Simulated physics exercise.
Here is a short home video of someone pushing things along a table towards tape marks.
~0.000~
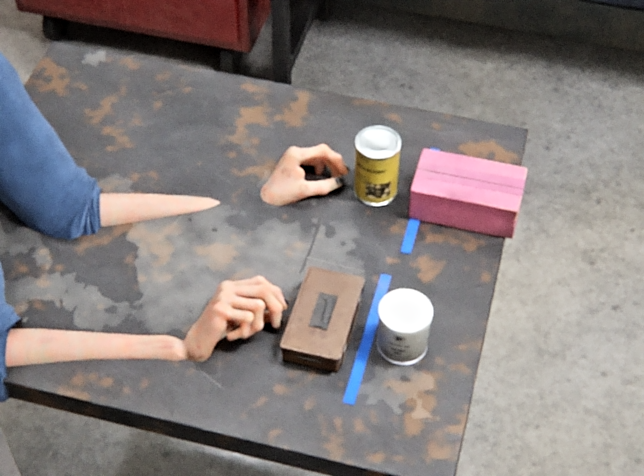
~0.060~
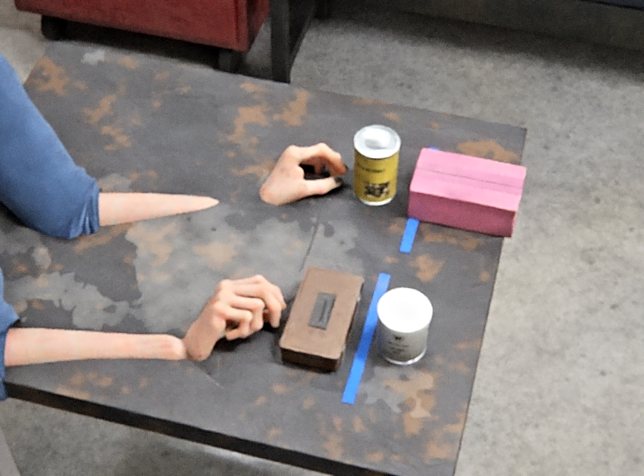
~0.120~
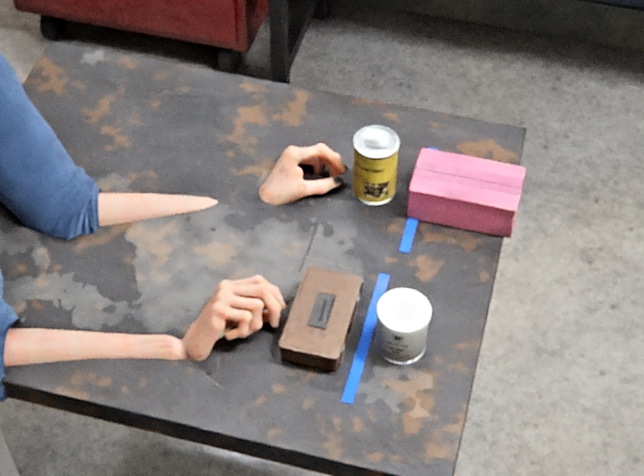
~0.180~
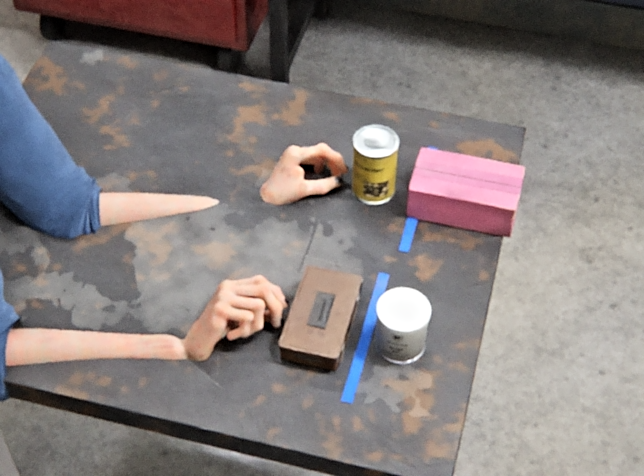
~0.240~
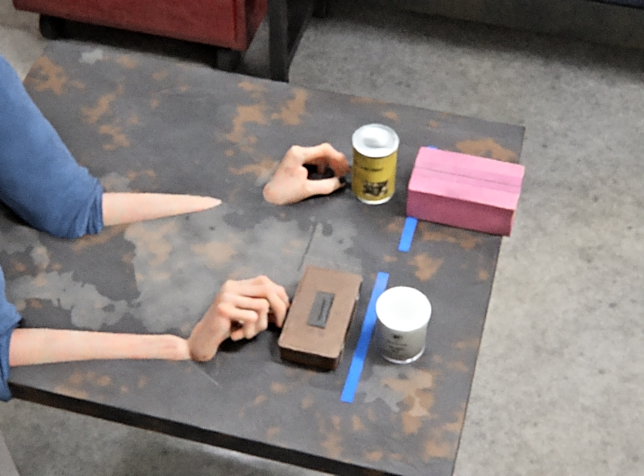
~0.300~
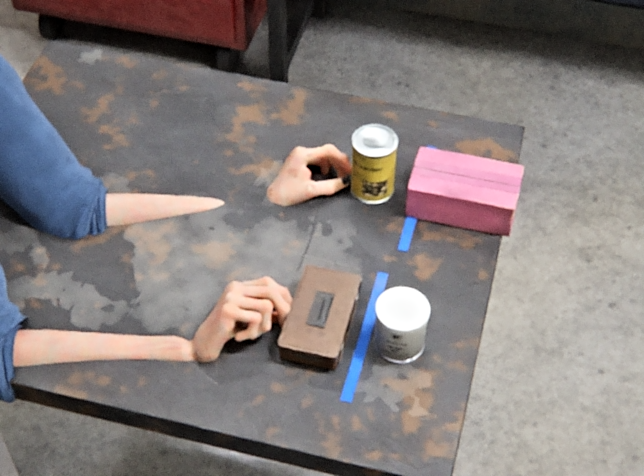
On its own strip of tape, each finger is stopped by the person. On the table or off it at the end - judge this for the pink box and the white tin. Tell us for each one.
Result: I'd say the pink box goes off the tabletop; I'd say the white tin keeps to the tabletop.
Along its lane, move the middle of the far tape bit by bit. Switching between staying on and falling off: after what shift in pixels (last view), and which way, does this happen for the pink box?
The switch comes after a shift of some 12 pixels left.
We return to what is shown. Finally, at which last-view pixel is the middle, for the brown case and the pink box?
Final spots: First object (401, 334), second object (147, 365).
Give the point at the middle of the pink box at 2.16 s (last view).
Predicted centre: Roughly (284, 371).
Around 1.66 s, pink box in the air near (530, 348); white tin travelled about its own width near (458, 338).
Around 2.16 s, pink box come down near (284, 371); white tin travelled about its own width near (458, 338).
Finally (3.0 s), the pink box falls off the table, near (147, 365); the white tin remains on top, near (458, 338).
